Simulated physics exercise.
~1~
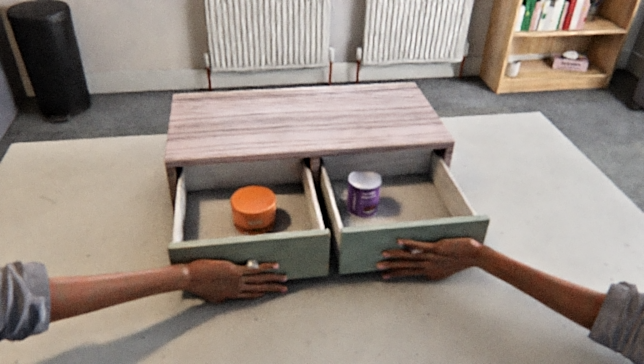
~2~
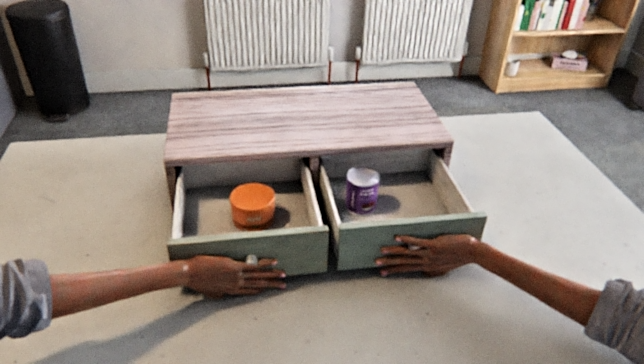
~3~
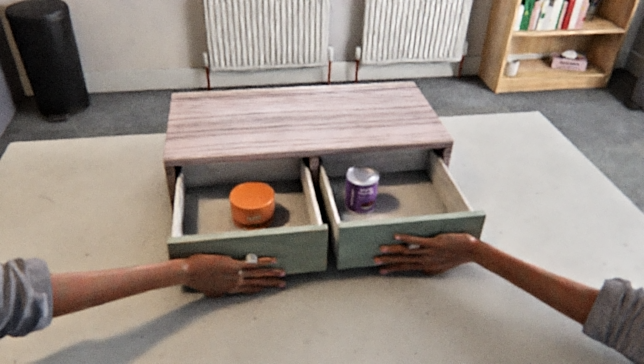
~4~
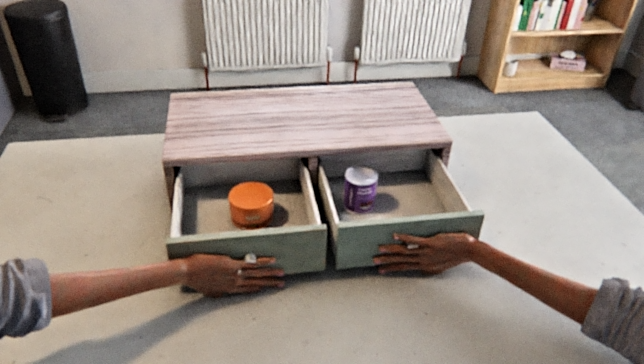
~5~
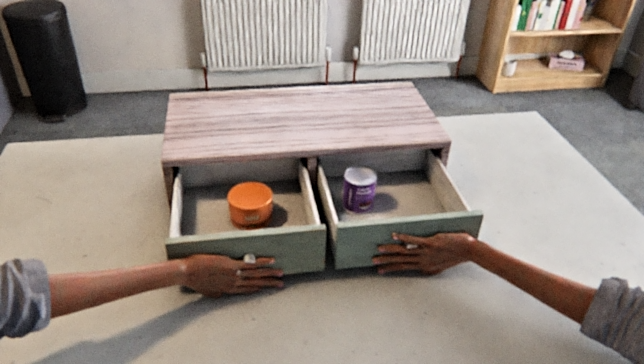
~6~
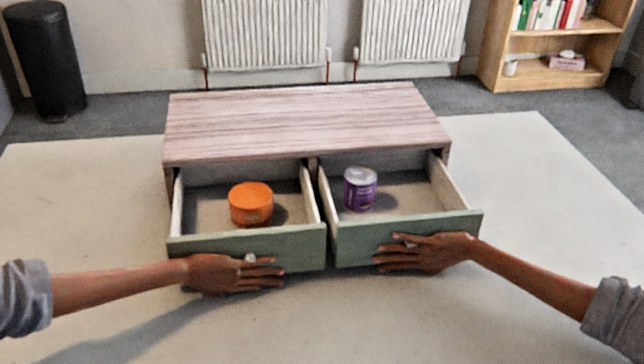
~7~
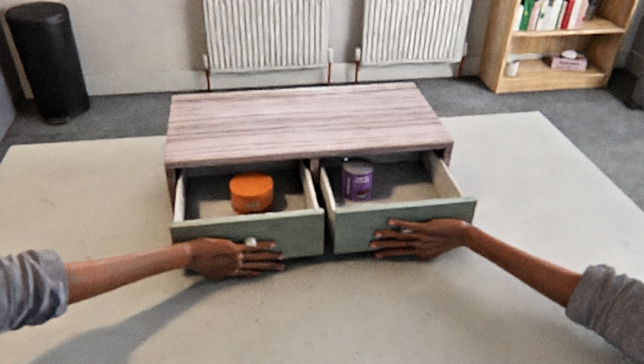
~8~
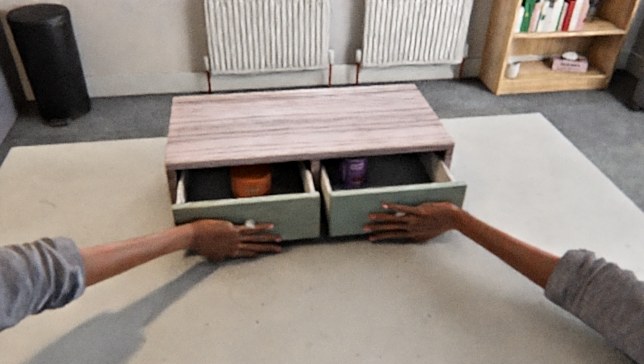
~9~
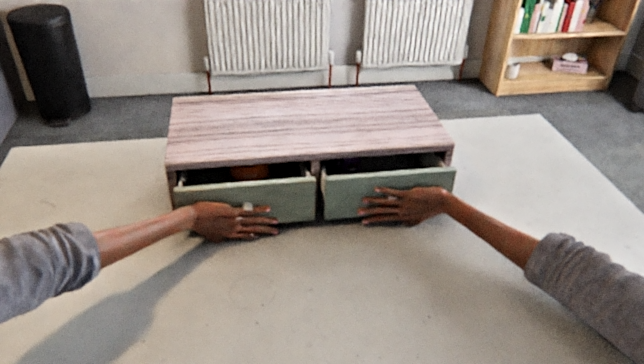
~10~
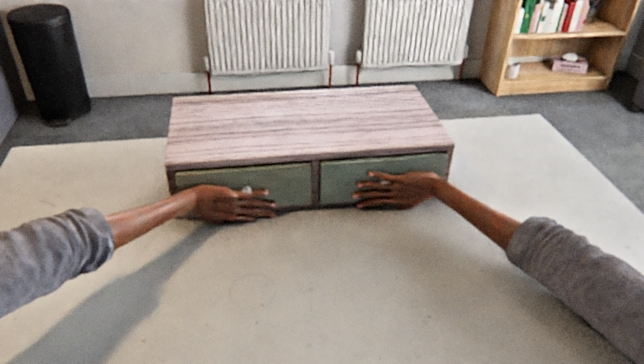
Two hands rested against the green fronts of a small chest's open drawers, an orange tub in the left one and a purple tin in the right, then slowly pushed both in together until they were fully shut, hiding the tub and tin.
